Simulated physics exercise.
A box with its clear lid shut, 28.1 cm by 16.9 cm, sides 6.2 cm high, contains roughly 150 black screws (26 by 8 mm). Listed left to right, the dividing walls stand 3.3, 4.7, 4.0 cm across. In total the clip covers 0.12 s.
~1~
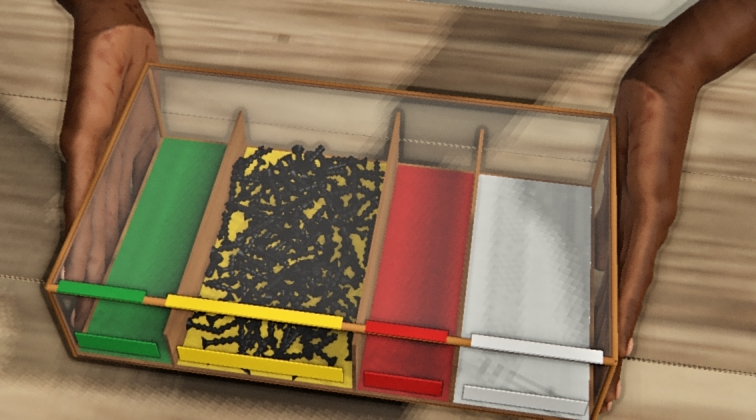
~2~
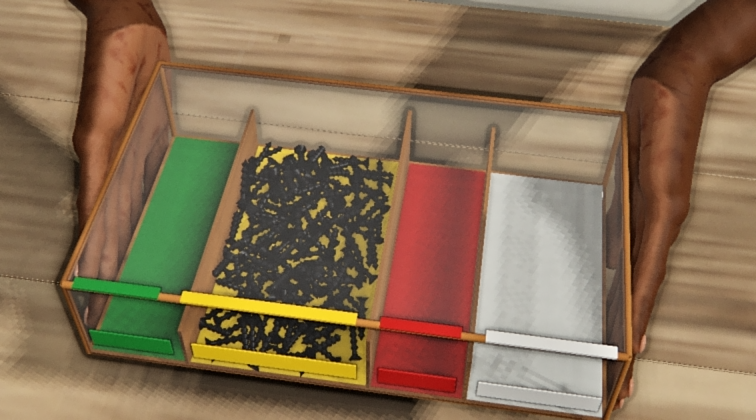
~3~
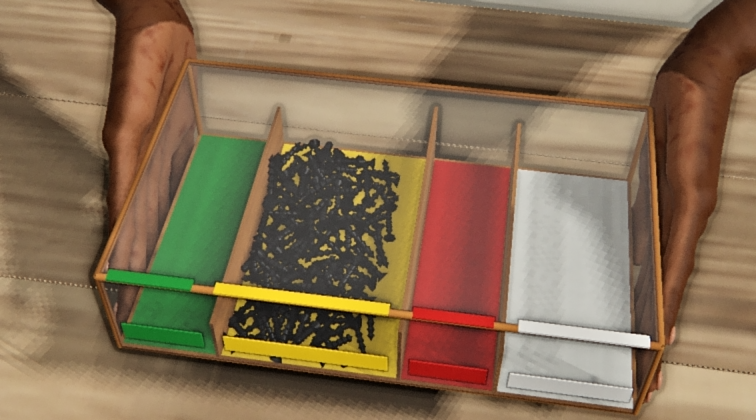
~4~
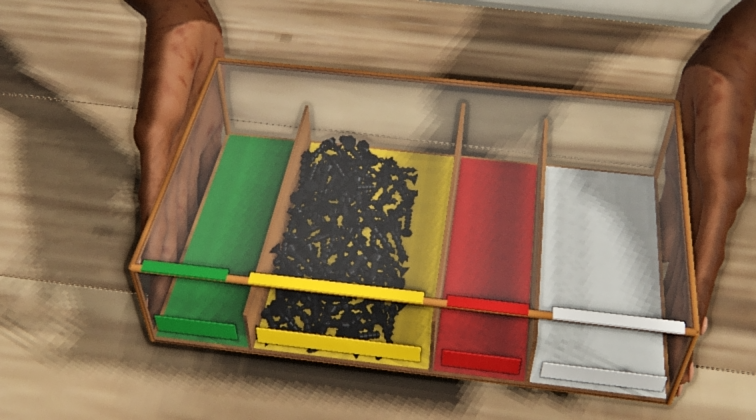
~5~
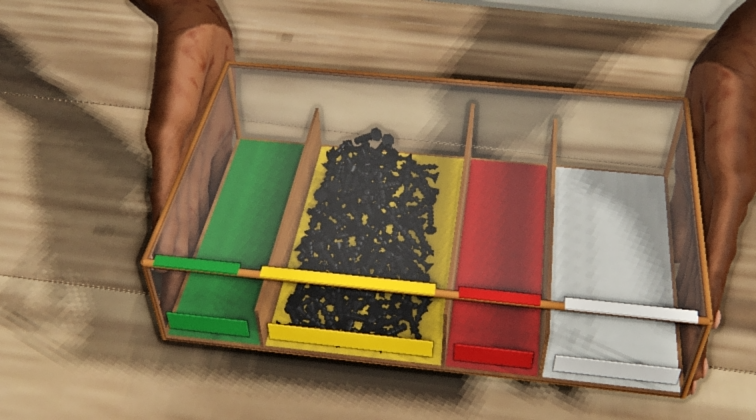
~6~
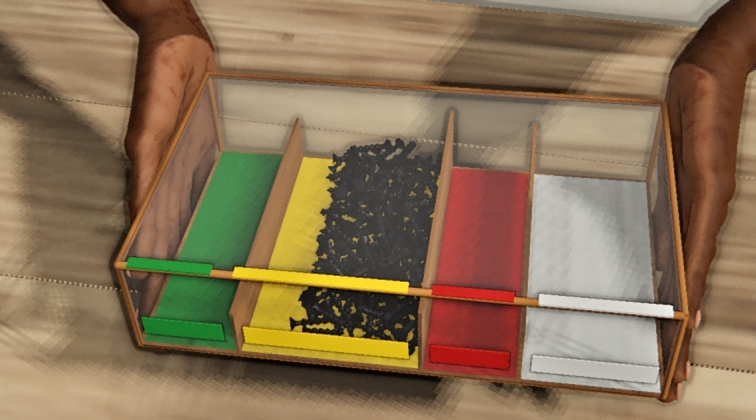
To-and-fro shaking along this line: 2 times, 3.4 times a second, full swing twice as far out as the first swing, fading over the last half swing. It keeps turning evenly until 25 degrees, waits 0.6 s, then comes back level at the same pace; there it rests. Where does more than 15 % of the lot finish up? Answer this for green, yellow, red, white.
Green: More; yellow: More; red: Not more; white: Not more.
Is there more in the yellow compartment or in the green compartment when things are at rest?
More finishes in the yellow compartment.
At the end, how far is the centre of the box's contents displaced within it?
Net shift: Around 5.0 cm.
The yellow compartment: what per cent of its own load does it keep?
Roughly 60 percent.
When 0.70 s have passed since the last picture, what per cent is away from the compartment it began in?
Close to 35 in a hundred.
Then, 0.38 s after the last picture, tilt 25 degrees; green 25 %, yellow 75 %; middle of all pieces near (178, 248).
Then, 0.70 s after the last picture, tilt 25 degrees; green 35 %, yellow 65 %; middle of all pieces near (278, 232).
Then, 0.99 s after the last picture, tilt 9 degrees; green 35 %, yellow 65 %; middle of all pieces near (272, 202).
Then, 1.27 s after the last picture, tilt 0 degrees; green 35 %, yellow 65 %; middle of all pieces near (269, 187).
In the end, green 35 %, yellow 65 %, red 0 %, white 0 %.
